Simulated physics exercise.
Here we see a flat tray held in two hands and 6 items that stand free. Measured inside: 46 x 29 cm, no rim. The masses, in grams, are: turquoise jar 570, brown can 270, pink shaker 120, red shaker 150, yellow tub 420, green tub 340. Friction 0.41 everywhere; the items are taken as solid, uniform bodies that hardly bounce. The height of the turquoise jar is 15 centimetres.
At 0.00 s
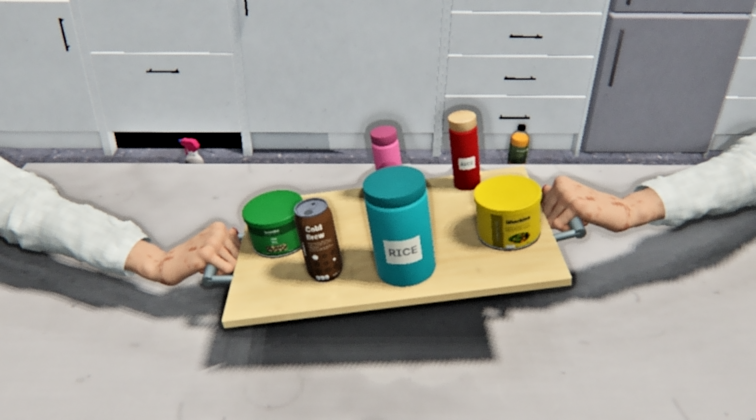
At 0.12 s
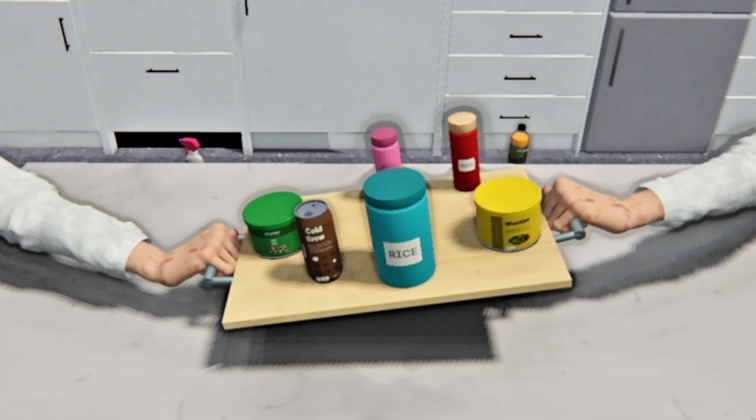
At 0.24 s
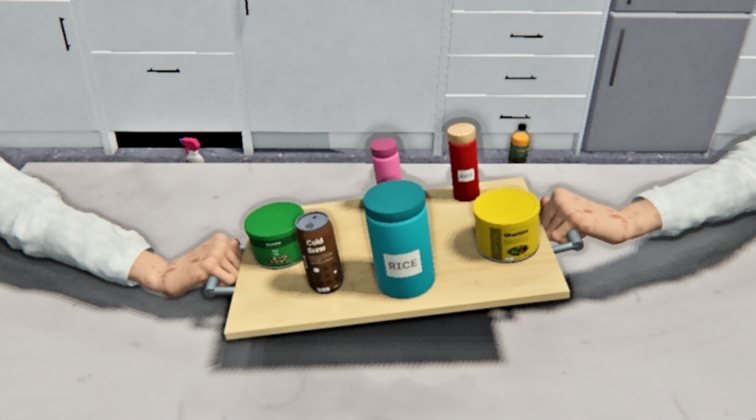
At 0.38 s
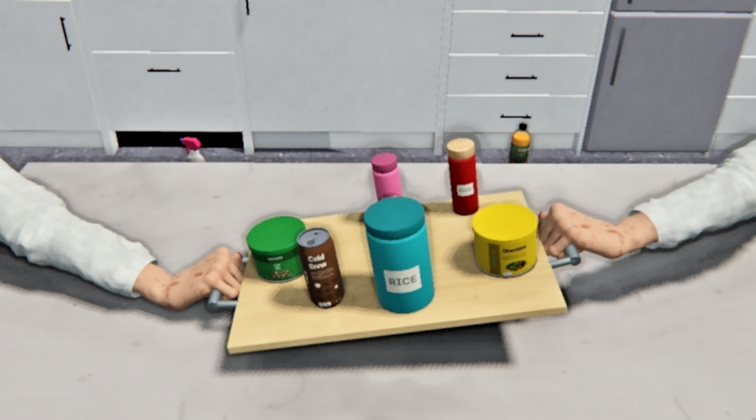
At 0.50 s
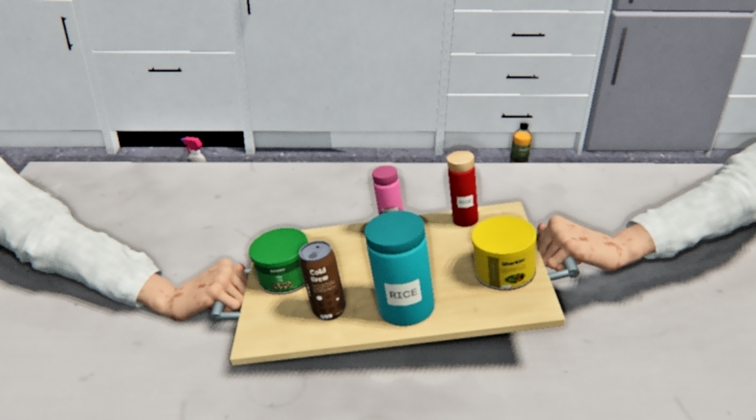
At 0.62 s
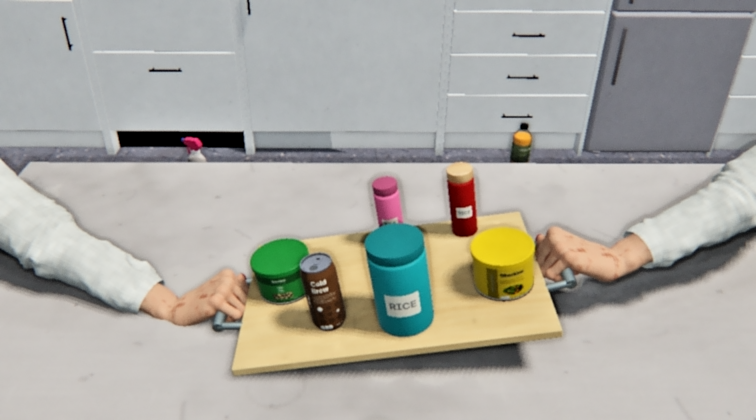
In a kitchen, two hands held a wooden tray carrying a turquoise rice jar, a brown can, two shakers and green and yellow tubs, and lowered it slowly toward the pale countertop.
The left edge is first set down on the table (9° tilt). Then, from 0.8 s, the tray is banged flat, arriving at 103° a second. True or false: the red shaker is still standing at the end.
False.
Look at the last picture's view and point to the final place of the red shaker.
The resting point is around (516, 248).
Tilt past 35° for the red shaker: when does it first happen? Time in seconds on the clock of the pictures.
That comes at close to 1.2 seconds.
Around 0.92 s, left edge on the table, tray at 4°.
Around 1.22 s, tray flat on the table; red shaker tipped 33° against what carries it near (490, 229).
Around 1.42 s, tray flat on the table; red shaker on its side near (519, 247).
Finally (1.9 s), on their side or leaning hard on the tray, red shaker; the other 5 still in place (within 5 cm). In the last view, red shaker near (516, 248).
